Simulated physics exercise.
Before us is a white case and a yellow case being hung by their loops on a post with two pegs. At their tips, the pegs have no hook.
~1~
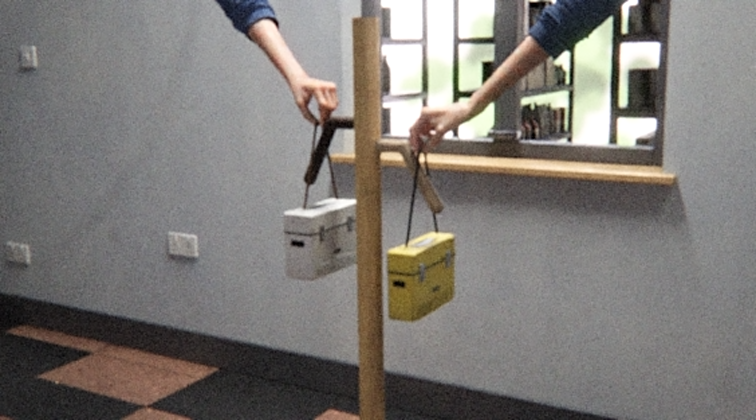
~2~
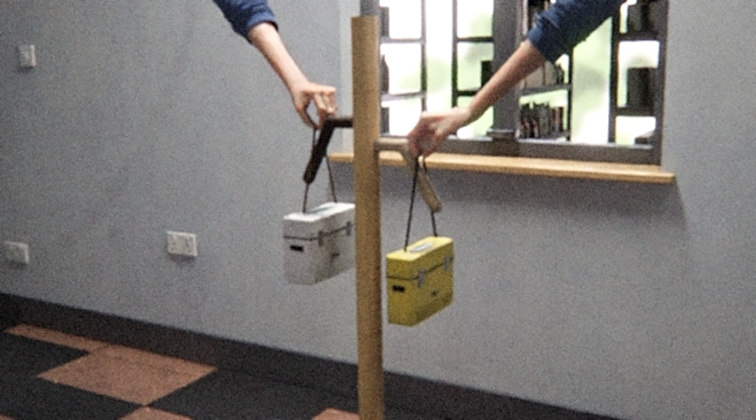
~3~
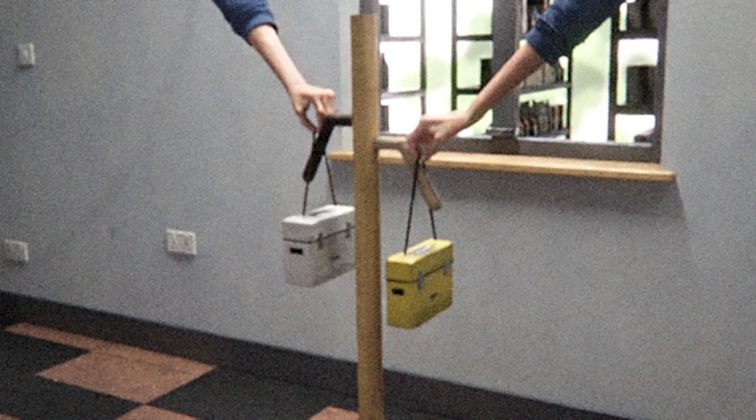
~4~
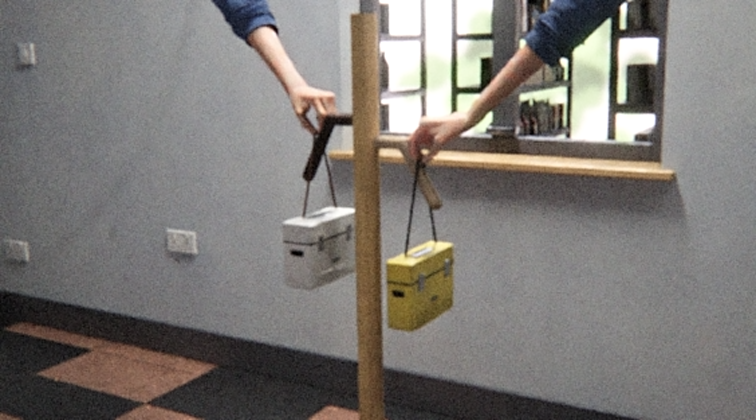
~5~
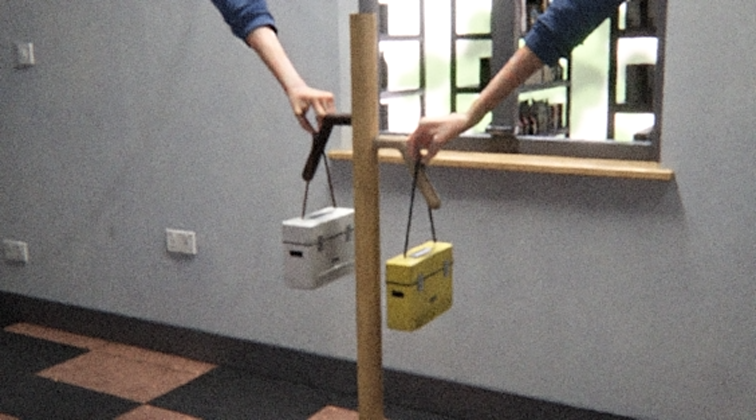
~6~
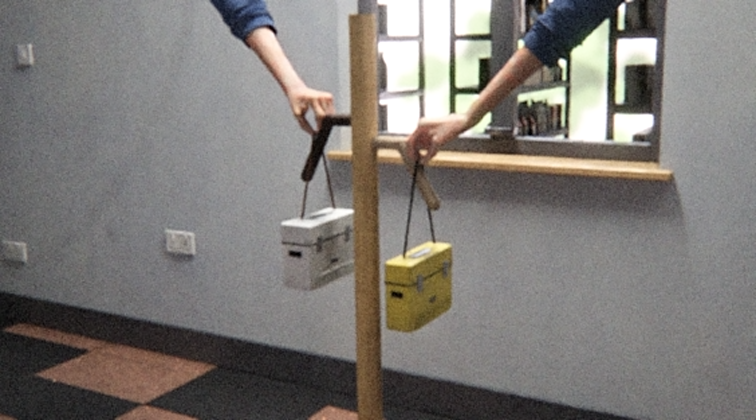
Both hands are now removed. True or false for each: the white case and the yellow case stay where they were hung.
White case - false. Yellow case - false.
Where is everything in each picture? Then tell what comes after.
White case (322, 238); yellow case (423, 276); left peg tip (310, 179); right peg tip (437, 207), in the first frame.
White case (321, 243); yellow case (421, 280), in the second frame.
White case (321, 245); yellow case (421, 283), in the third frame.
White case (321, 247); yellow case (421, 285), in the fourth frame.
White case (321, 248); yellow case (421, 285), in the fifth frame.
White case (320, 248); yellow case (420, 286); left peg tip (307, 176), sloping steeply down; right peg tip (434, 204), sloping steeply down, in the sixth frame.
Then, 0.26 s later than the last view, white case falling near (322, 322); yellow case falling near (421, 364).
Then, 0.48 s later than the last view, white case on the floor; yellow case on the floor.
Finally, white case on the floor; yellow case on the floor. The white case drops to the floor and the yellow case comes down.
